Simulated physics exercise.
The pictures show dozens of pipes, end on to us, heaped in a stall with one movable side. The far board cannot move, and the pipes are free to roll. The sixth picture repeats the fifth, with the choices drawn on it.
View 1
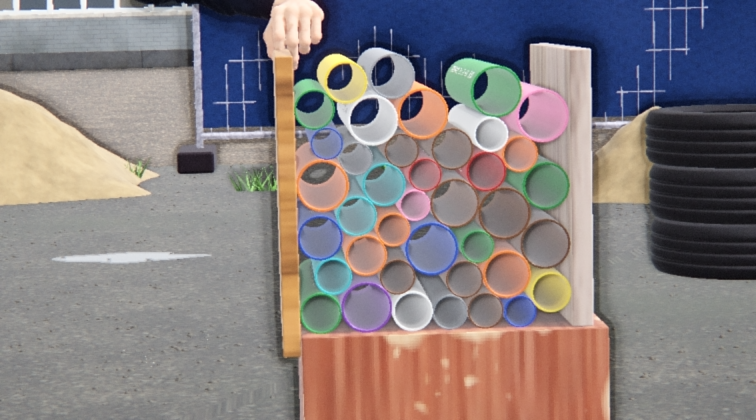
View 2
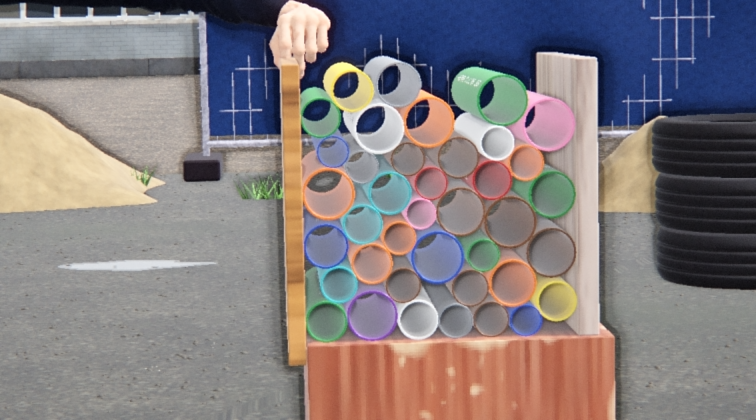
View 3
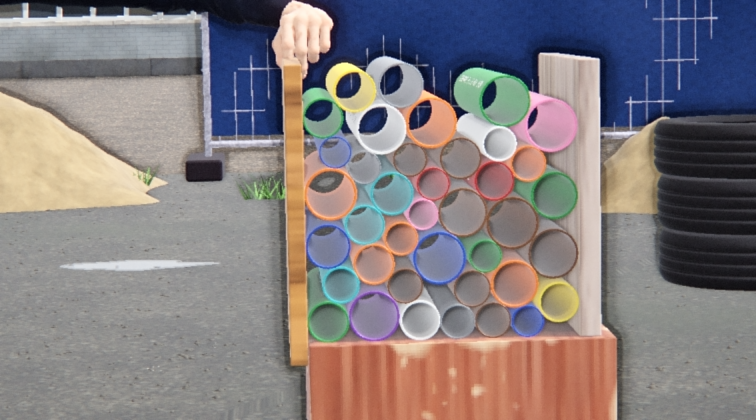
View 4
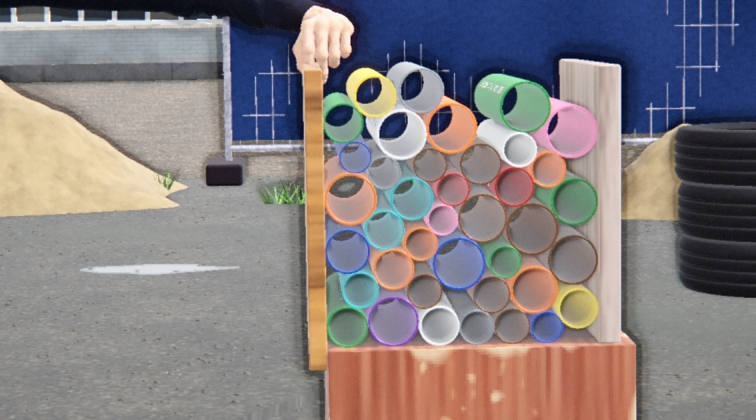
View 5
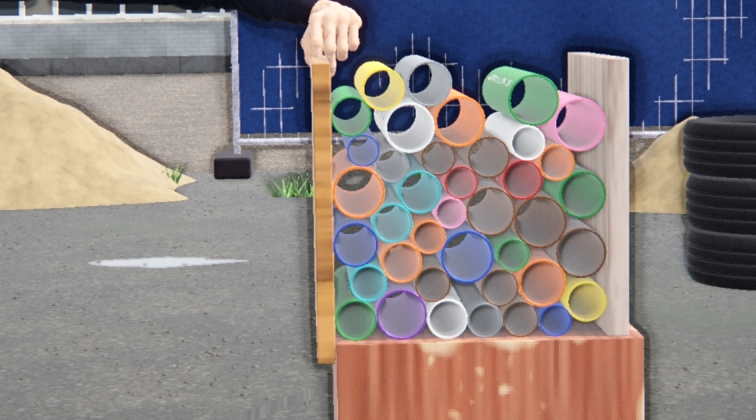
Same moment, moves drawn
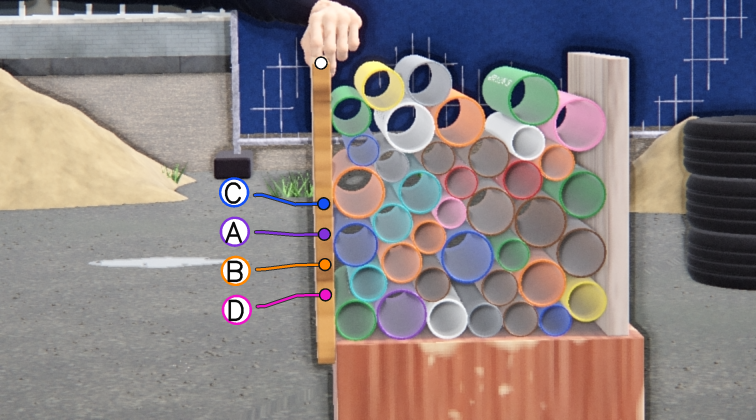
Dozens of colourful pipes sit stacked in a stall while a hand grips its side board.
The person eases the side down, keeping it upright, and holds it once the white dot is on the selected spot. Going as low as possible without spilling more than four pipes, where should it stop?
Mark C is as low as it can go.
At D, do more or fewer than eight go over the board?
More than eight.
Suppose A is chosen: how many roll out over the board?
At A the number is seven.
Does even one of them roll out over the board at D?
At D: Yes.
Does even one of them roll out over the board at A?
At A: Yes.
On the copy, A at (325, 234); B at (325, 265); C at (324, 204); D at (326, 295); the white dot at (321, 63).
On C. First, top of the board (331, 128).
Then, top of the board (333, 201).
Finally, top of the board (333, 203), one out over the board.
By contrast, A more than four out over the board; B more than four out over the board; D more than four out over the board.
